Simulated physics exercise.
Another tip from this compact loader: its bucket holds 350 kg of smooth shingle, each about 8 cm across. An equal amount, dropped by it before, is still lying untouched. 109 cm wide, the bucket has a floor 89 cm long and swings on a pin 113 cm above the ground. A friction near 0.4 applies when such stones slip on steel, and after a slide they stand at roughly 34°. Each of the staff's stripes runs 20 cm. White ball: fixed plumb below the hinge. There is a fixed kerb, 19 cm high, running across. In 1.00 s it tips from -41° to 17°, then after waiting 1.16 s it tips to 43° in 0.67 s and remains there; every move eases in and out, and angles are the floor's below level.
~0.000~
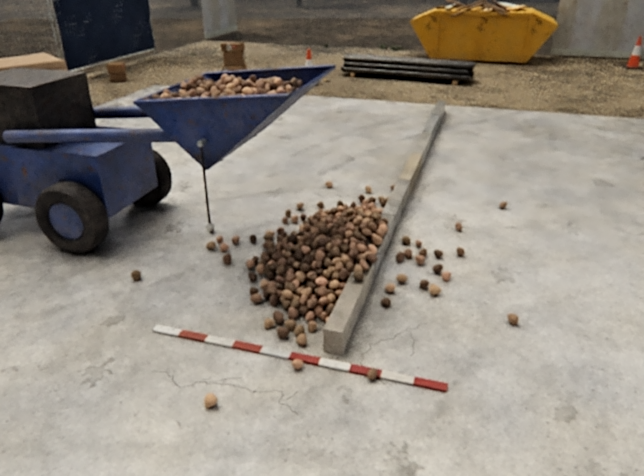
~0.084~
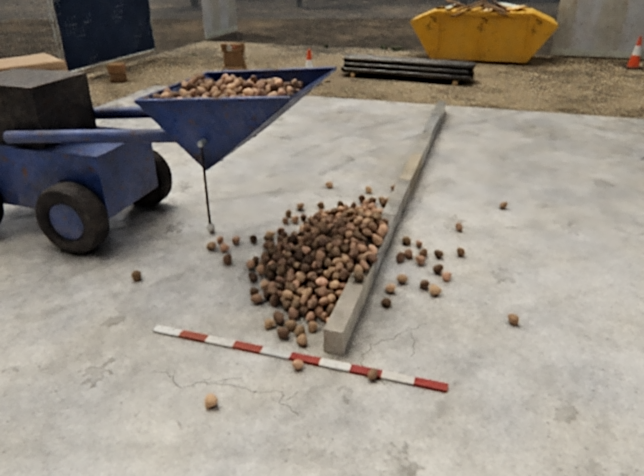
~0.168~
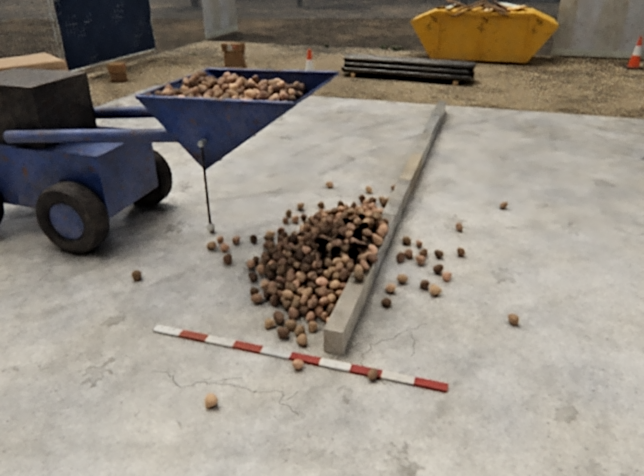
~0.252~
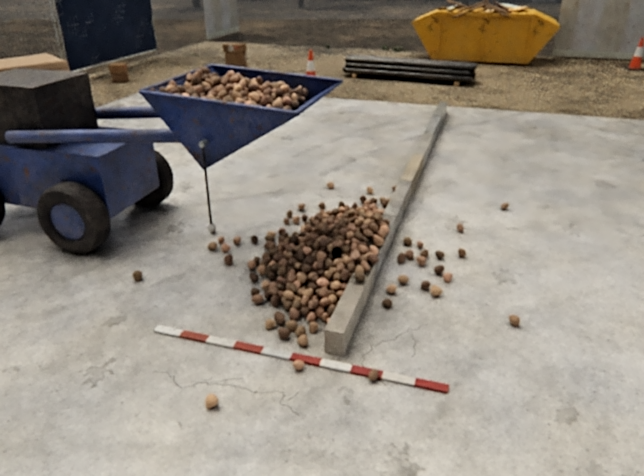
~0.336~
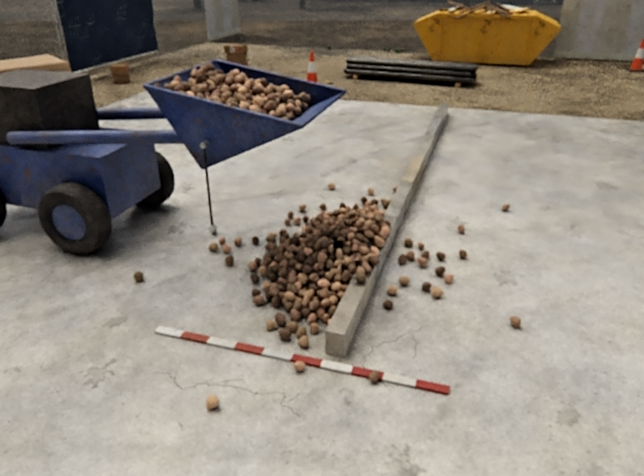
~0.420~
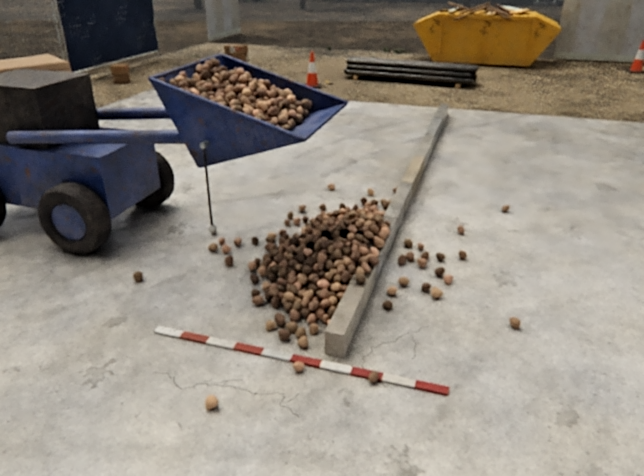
A blue loader stood beside a heap of brown stones lying against a long kerb, and its raised, stone-filled bucket tilted gradually downward at the right-hand end while everything else stayed still.
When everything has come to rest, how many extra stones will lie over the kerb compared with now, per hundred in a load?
About 36 per hundred.
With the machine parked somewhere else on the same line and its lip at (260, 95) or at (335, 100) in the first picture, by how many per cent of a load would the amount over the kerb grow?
The first position would add some 10 per cent, the second some 80.
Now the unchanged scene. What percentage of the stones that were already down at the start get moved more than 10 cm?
Close to 10 in a hundred of them.
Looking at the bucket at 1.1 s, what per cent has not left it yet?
Roughly 95 per cent of its load.
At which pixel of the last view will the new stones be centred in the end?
They come to rest centred about (354, 249).
After 0.8 s the floor is at 8°; in per cent of one load, 100 in the bucket, 97 on this side of the kerb, 3 over the kerb; the foremost stones are at (464, 261).
After 1.1 s the floor is at 17°; in per cent of one load, 96 in the bucket, 101 on this side of the kerb, 3 over the kerb; the foremost stones are at (464, 261).
After 3.3 s the floor is at 43°; in per cent of one load, 0 in the bucket, 162 on this side of the kerb, 38 over the kerb; the foremost stones are at (531, 270).
After 5.8 s the floor is at 43°; in per cent of one load, 0 in the bucket, 161 on this side of the kerb, 39 over the kerb; the foremost stones are at (531, 270). Net gain over the kerb, 36.
